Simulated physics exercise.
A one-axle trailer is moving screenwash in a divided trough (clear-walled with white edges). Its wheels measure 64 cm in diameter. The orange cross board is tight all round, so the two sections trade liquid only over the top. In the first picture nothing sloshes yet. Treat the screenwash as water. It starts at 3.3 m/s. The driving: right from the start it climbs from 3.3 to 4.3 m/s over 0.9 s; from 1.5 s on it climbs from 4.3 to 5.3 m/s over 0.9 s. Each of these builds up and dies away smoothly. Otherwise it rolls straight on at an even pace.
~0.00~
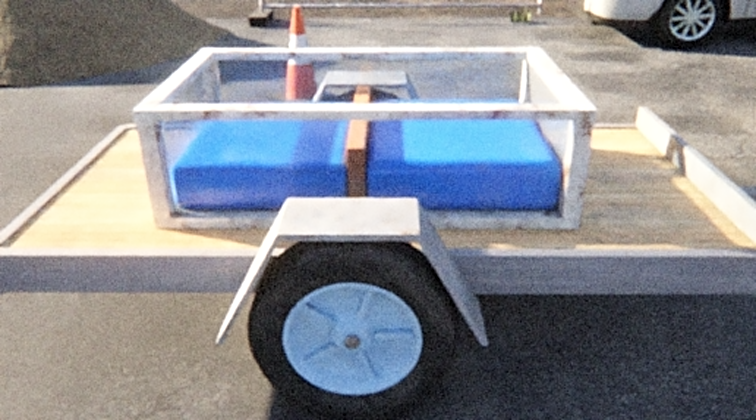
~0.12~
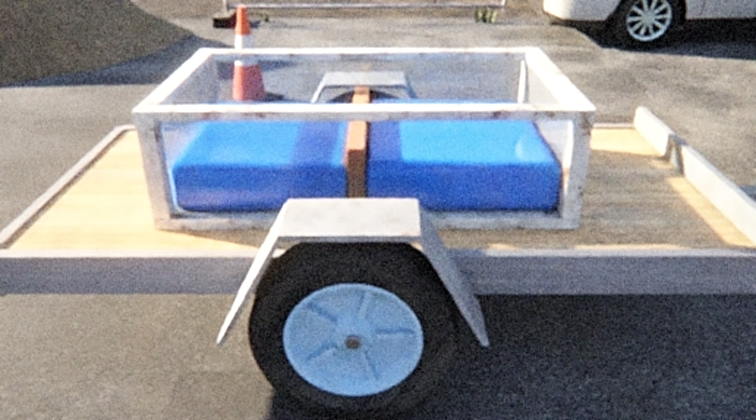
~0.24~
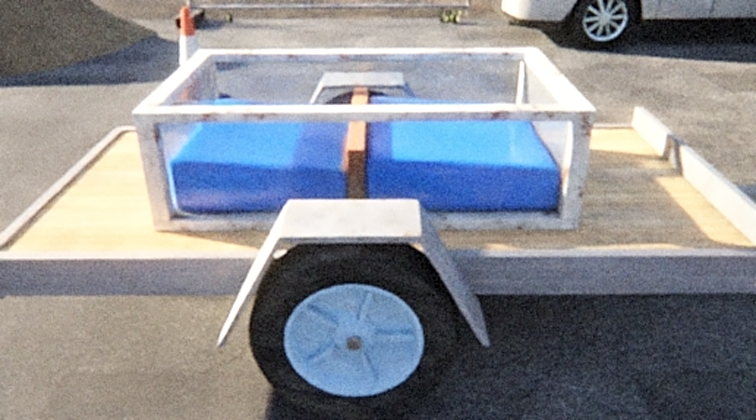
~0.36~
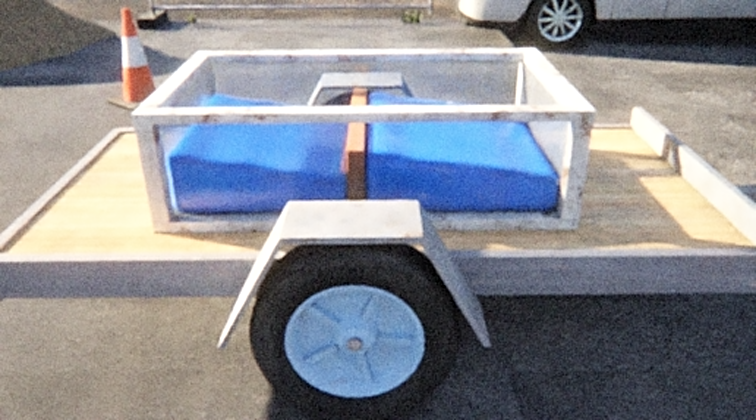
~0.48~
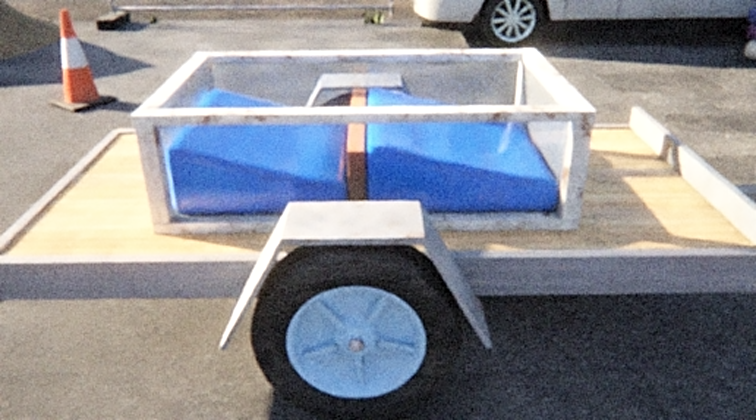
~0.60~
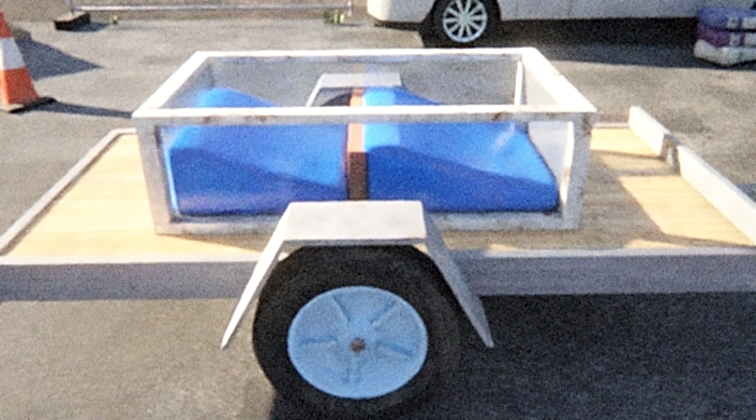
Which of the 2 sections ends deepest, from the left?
The first section ends highest.
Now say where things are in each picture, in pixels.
Surface heights from the left, (253, 153), (462, 153); board top at (356, 149); the front is on the right, levels are read along the near wall; a wheel hub at (352, 349), in the first frame.
Surface heights from the left, (253, 154), (461, 154), in the second frame.
Surface heights from the left, (252, 152), (461, 153), in the third frame.
Surface heights from the left, (252, 155), (461, 155), in the fourth frame.
Surface heights from the left, (252, 157), (461, 155), in the fifth frame.
Surface heights from the left, (253, 157), (462, 157); a wheel hub at (358, 353), in the sixth frame.
Then, 1.20 s in, the mean depths from the left are 18, 17 cm.
Then, 2.00 s in, the mean depths from the left are 18, 16 cm.
Then, 2.90 s in, the mean depths from the left are 19, 16 cm.
Then, 5.39 s in, the mean depths from the left are 19, 16 cm.
